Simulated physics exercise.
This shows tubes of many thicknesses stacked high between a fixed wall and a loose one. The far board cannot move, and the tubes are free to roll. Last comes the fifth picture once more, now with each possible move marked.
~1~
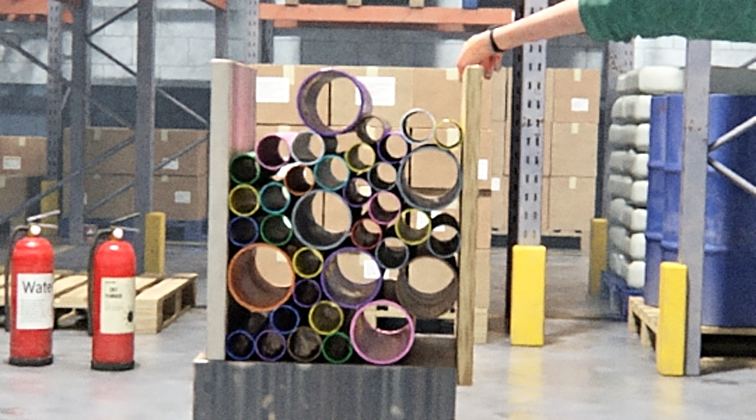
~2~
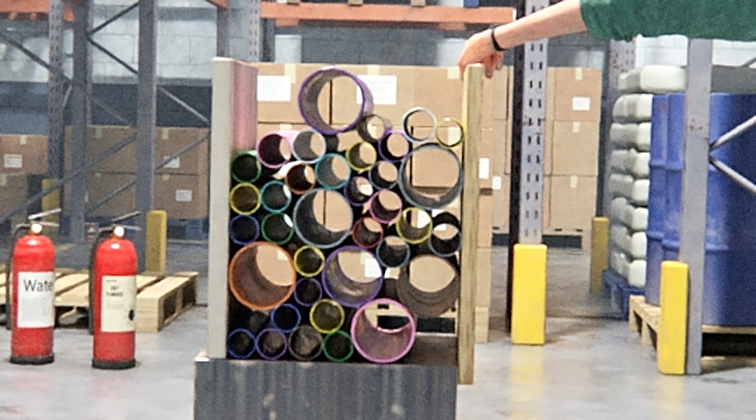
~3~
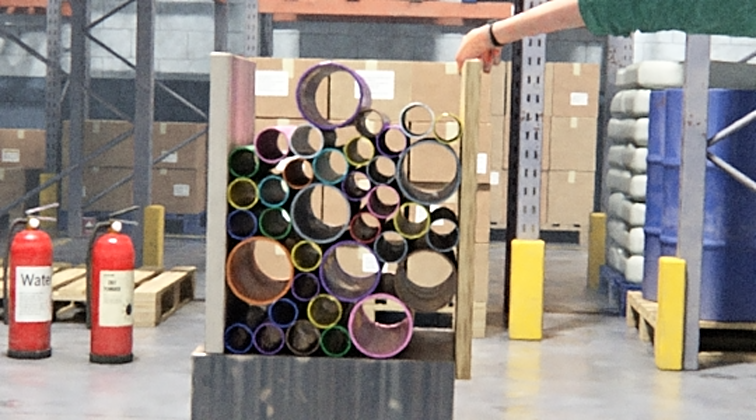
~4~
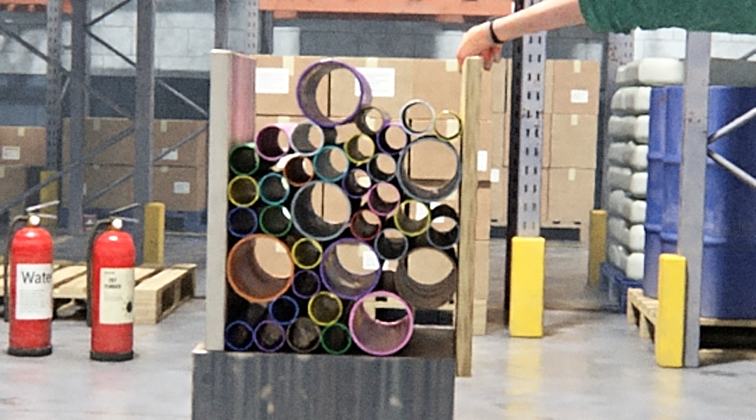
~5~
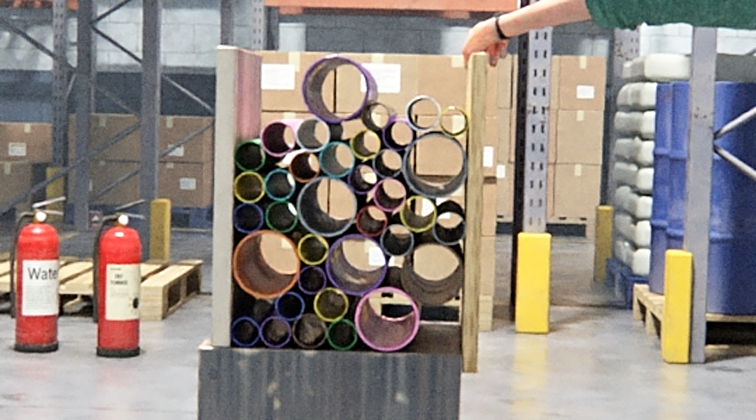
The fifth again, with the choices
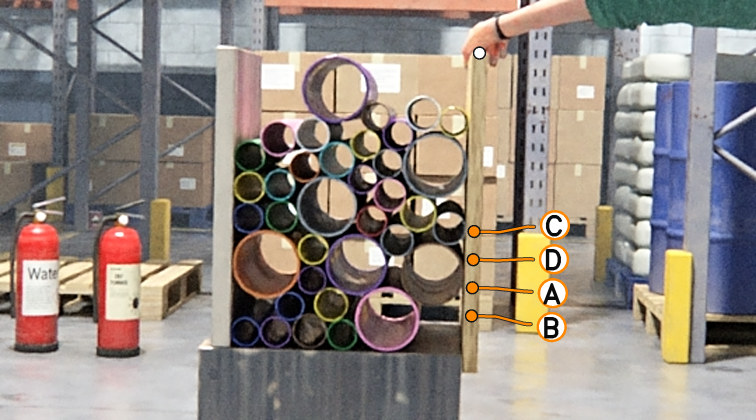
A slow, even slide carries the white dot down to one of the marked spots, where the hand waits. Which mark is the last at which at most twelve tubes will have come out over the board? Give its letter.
The answer is mark C.
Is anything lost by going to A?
At A: Yes.
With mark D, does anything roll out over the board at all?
Yes, at D.
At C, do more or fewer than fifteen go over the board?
It loses fewer than fifteen.
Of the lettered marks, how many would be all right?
The number is one.
On the marked copy, A at (472, 288); B at (471, 316); C at (474, 231); D at (473, 260); the white dot at (479, 53).
Following C. Soon after the start, top of the board (469, 132).
Later, top of the board (467, 219).
In the end, top of the board (466, 231), about eight out over the board.
As for the rest, A more than twelve out over the board; B more than twelve out over the board; D more than twelve out over the board.
